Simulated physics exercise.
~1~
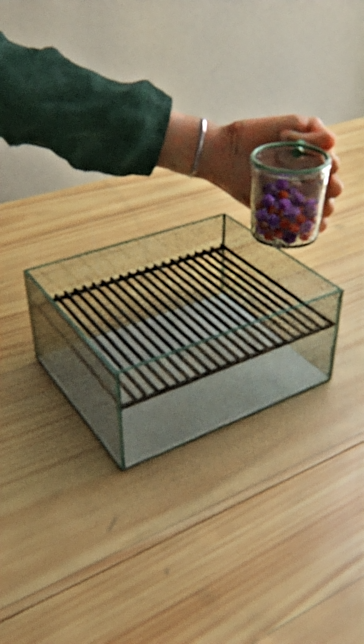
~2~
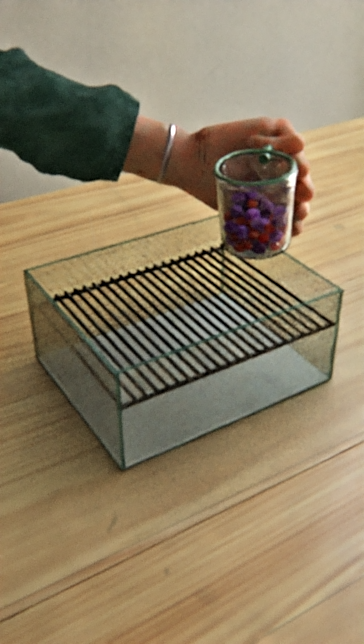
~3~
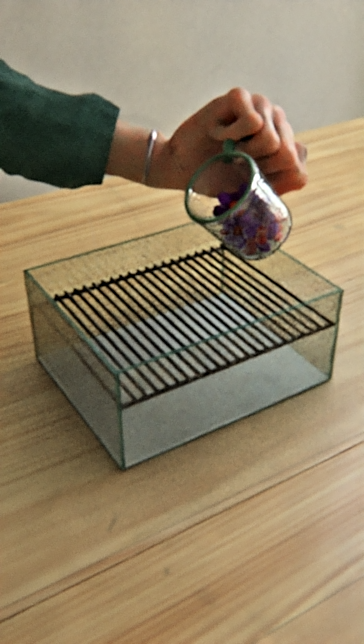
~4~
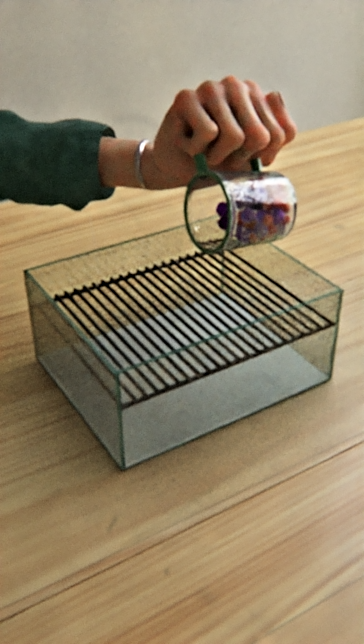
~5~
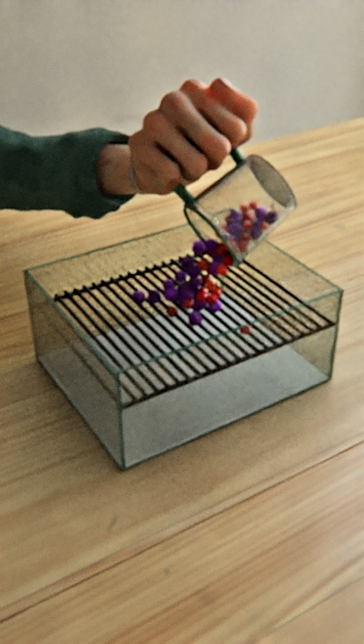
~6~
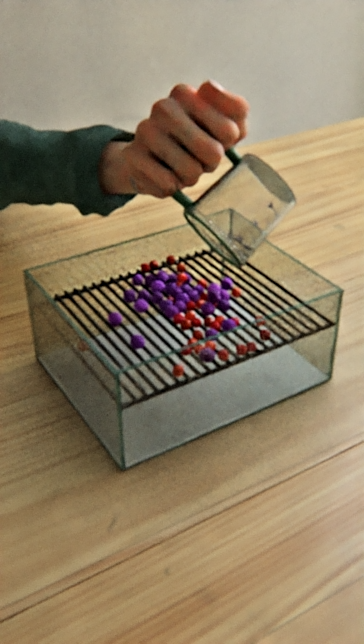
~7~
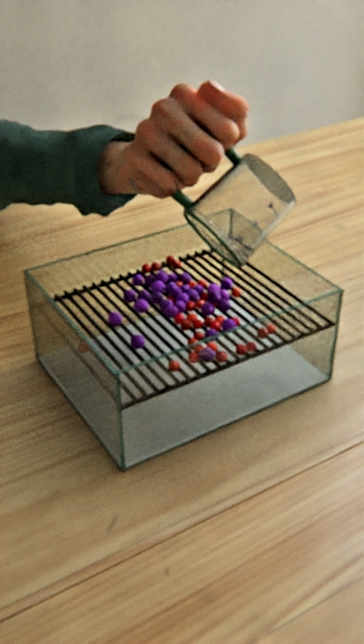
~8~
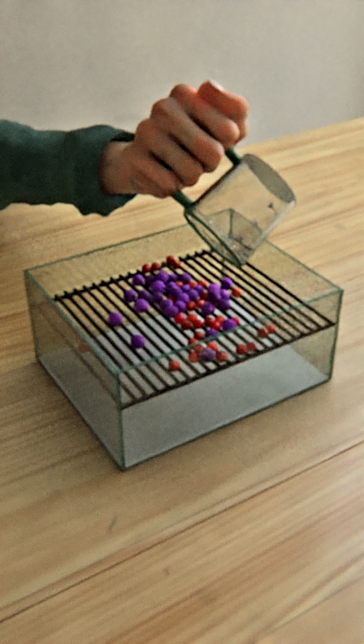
A hand in a dark green sleeve, with a silver bracelet at the wrist, holds a clear glass cup of purple and red pieces above a glass box on a wooden table, seen from slightly above. Dark parallel wires stretch across the box, and a pale wall stands behind. The hand moves left and tips the cup until it lies on its side over the rack. Purple and red pieces tumble out and spread across the wires as the cup empties. At the end, both colours rest on top of the wires while the hand holds the tilted, empty cup still.
